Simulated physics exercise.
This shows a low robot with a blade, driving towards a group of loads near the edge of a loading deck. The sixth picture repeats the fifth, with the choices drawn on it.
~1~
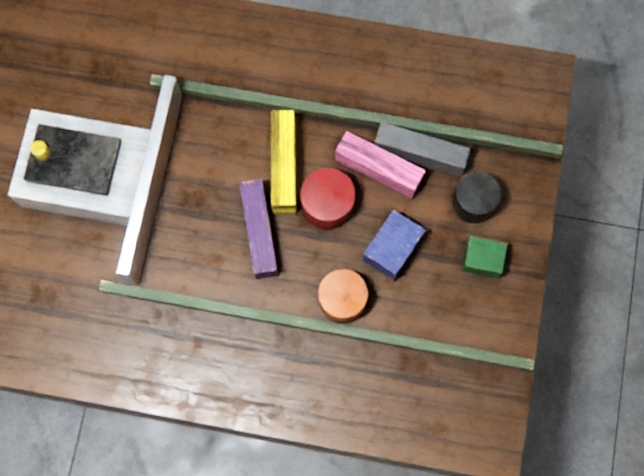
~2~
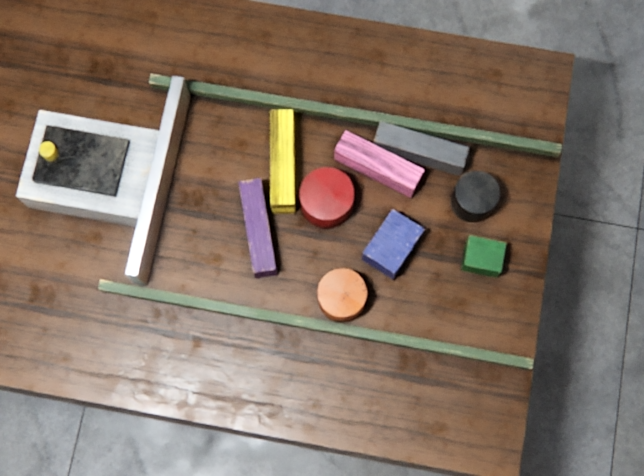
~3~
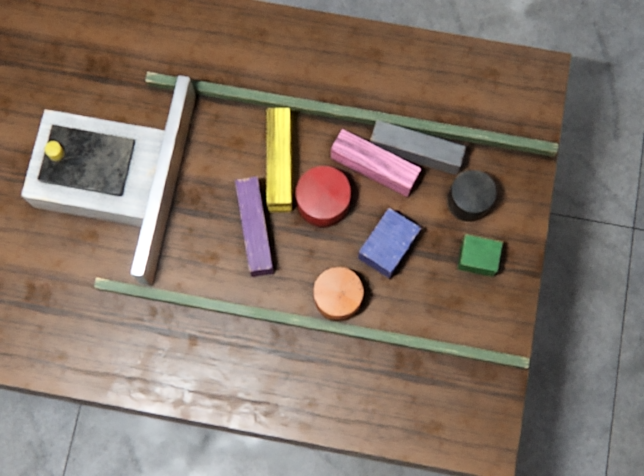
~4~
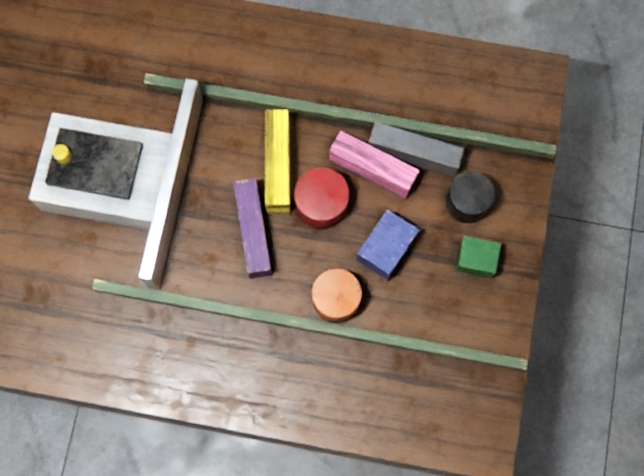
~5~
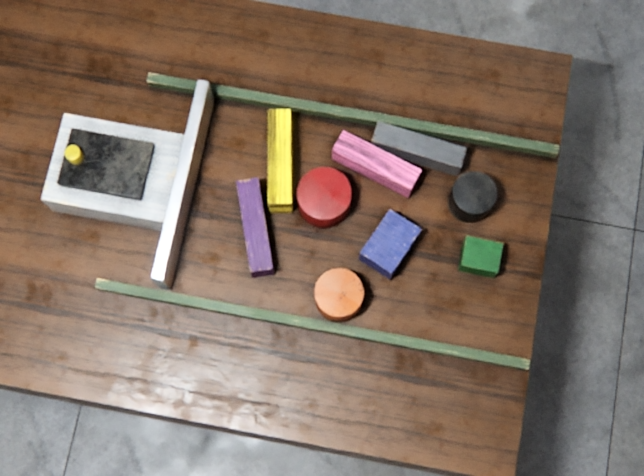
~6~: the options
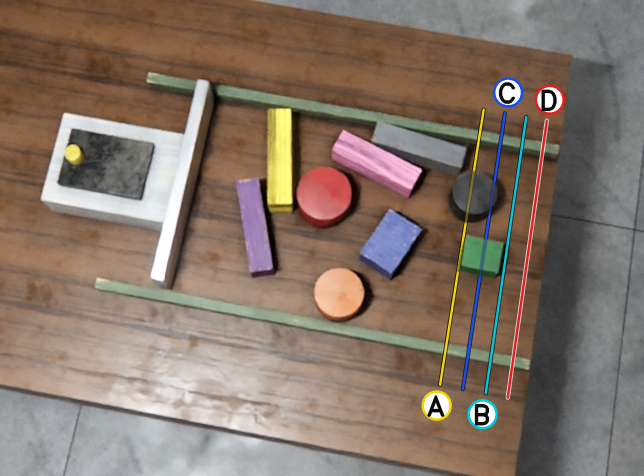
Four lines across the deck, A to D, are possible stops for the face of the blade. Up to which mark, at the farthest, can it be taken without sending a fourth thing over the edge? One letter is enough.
At A, and not beyond.
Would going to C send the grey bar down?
Yes.
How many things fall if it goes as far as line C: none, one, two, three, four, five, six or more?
By then, five.
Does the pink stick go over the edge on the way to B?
By then, yes.
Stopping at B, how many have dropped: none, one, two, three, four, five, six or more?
By then, six or more.
On the marked copy, A at (463, 242); B at (507, 250); C at (485, 246); D at (528, 254).
With A. Early on, robot (213, 183); yellow stick (323, 170); red canister (364, 198).
Further on, robot (314, 201); black canister (522, 214); pink stick (475, 173).
At the end, robot (394, 216); black canister over the edge; green crate over the edge; two fallen.
As for the rest, B drops seven; C drops five; D drops eight.
